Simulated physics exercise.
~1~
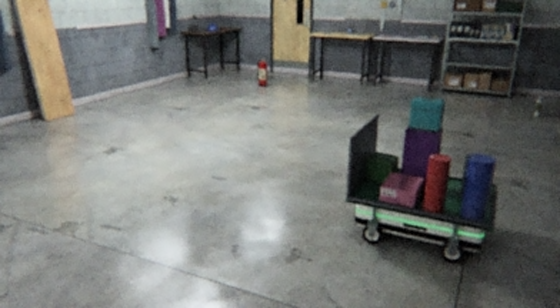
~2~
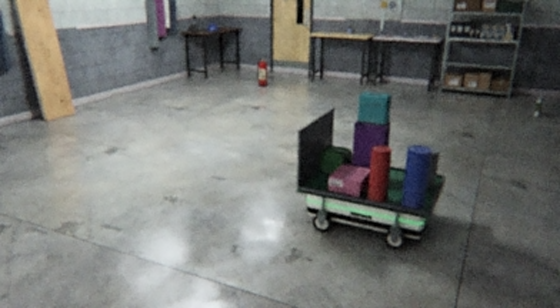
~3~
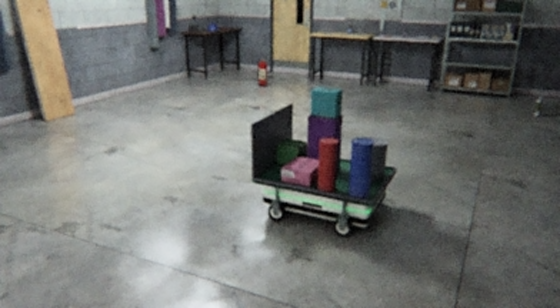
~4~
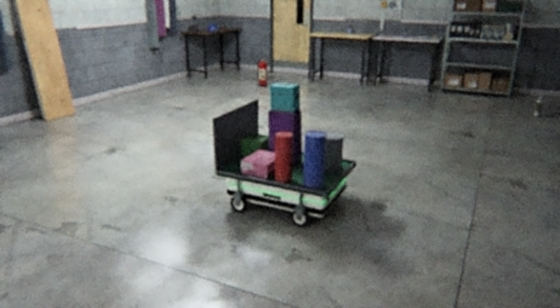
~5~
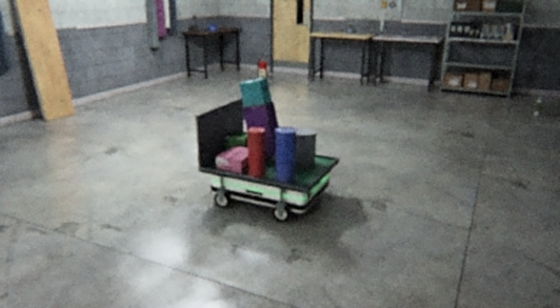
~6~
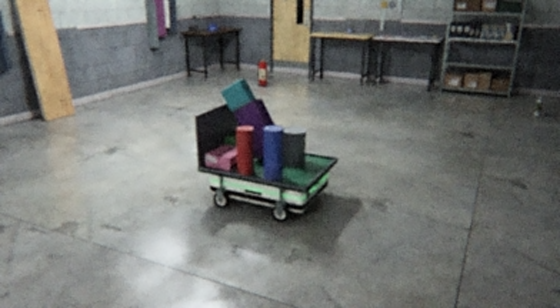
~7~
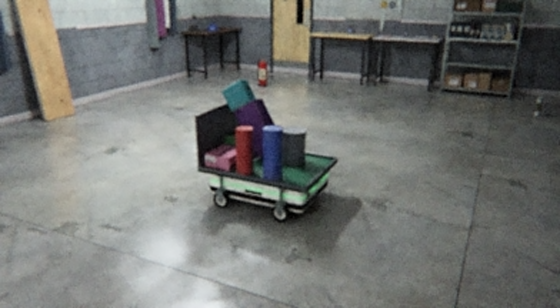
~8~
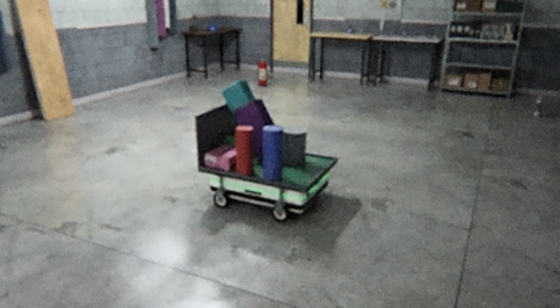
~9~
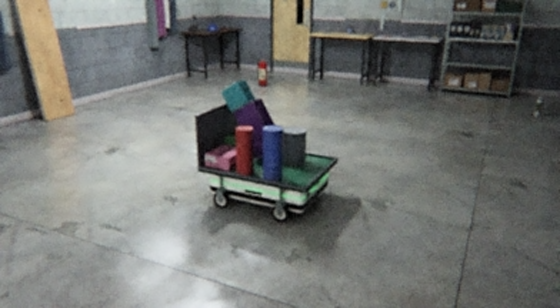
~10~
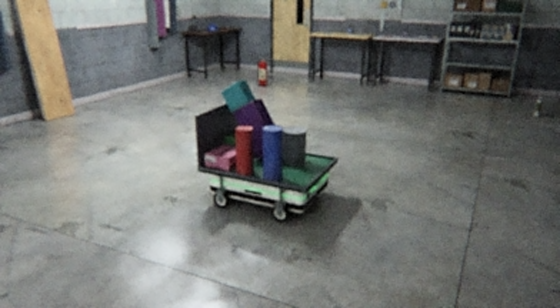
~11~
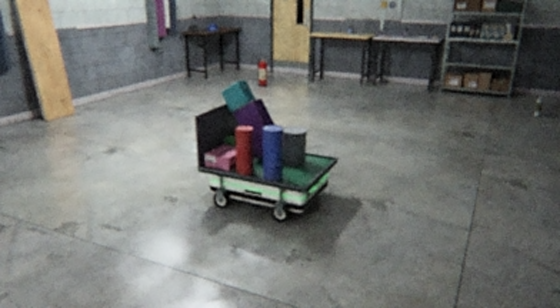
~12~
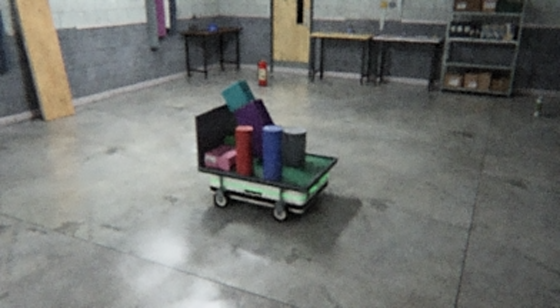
The footage shows a flat cart carrying coloured boxes and cylinders rolling left across a grey workshop floor, then stopping as the stacked purple and turquoise boxes tip left toward its tall board. They end leaning, still aboard, while the red and blue cylinders stay upright.
